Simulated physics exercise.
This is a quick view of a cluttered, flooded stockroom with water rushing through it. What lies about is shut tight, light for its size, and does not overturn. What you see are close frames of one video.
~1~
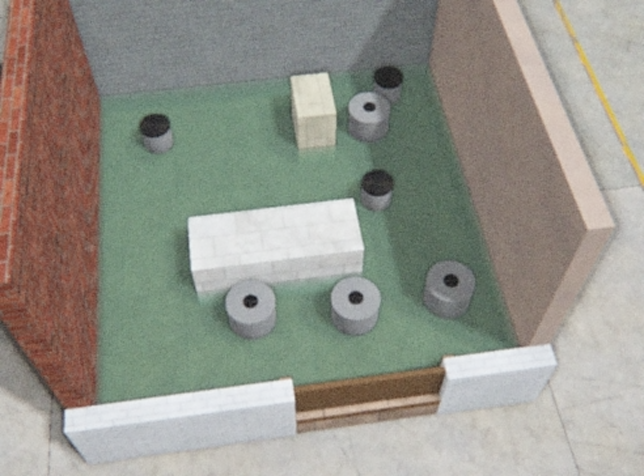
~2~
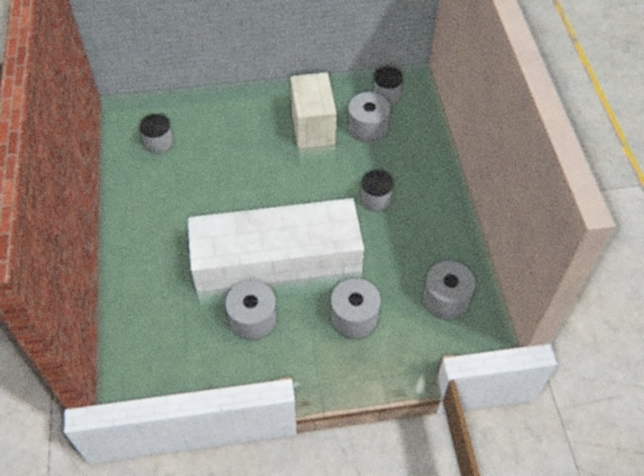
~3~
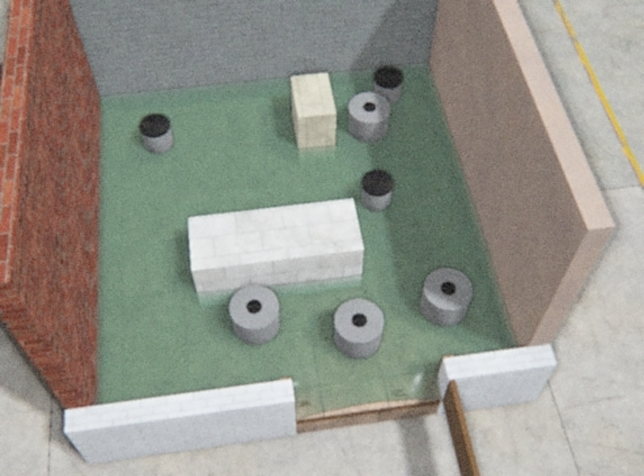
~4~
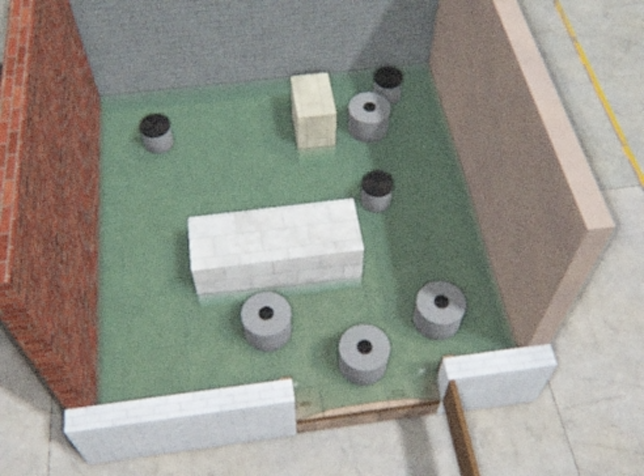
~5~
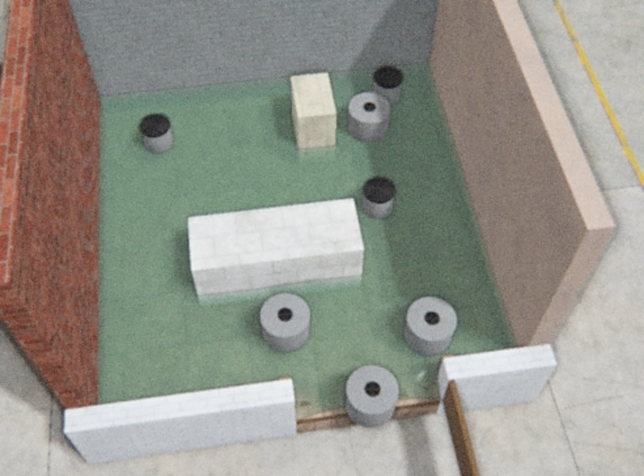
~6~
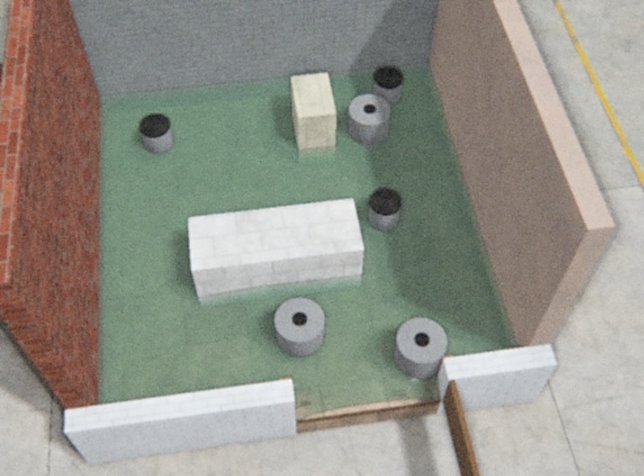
In a walled, flooded stockroom with a green floor, the front gate swings open, and three grey tubs near a white block drift toward the gap; the middle one passes out of view while a black-topped tub shifts slightly.
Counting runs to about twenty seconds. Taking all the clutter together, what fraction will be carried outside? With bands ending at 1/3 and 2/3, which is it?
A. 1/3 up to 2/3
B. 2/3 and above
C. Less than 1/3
Option B: 2/3 and above.
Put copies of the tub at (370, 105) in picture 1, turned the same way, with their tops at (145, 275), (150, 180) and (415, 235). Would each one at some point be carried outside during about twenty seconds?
Taking them in turn: Flushed away, flushed away and flushed away.
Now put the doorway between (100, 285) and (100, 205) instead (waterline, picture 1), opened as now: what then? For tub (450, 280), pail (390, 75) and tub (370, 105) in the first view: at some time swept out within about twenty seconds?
Item one doesn't escape, item two doesn't escape, item three doesn't escape.
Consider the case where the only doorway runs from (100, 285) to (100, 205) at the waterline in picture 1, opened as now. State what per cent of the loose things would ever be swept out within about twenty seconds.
About 60 percent.
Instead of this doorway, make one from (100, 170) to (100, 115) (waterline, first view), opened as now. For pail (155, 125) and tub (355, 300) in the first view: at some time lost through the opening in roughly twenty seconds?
Per object: Flushed out / retained.
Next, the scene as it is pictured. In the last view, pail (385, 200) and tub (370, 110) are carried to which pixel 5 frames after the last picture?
Approximately (396, 298) for one and (390, 139) for the other.
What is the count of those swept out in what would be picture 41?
The number is 5.
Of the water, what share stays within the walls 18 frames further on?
56 %.
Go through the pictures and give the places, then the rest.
In the first picture, a tub at (451, 281) floats; a tub at (251, 302), afloat; 0 of 7 have shifted.
In the second picture, a tub at (451, 281) floats; a tub at (251, 302) floats; 0 of 7 have shifted.
In the third picture, a tub at (448, 289), afloat, close to its start; a tub at (254, 307) floats, close to its start; 3 of 7 have shifted.
In the fourth picture, a tub at (441, 302) floats, close to its start; a tub at (266, 314), afloat, close to its start; 3 of 7 have shifted.
In the fifth picture, a tub at (432, 319) floats, a stride from its start; a tub at (285, 315) floats, a stride from its start; 4 of 7 have shifted.
In the sixth picture, a tub at (422, 340), afloat, a stride from its start; a tub at (300, 319) floats, a stride from its start; 4 of 7 have shifted.
A moment on, 3 of 7 are out; 4 afloat.
Next, 4 of 7 are out; 3 afloat.
Later, 5 of 7 are out; 2 afloat.
In the end, 5 of 7 are out; 2 afloat.
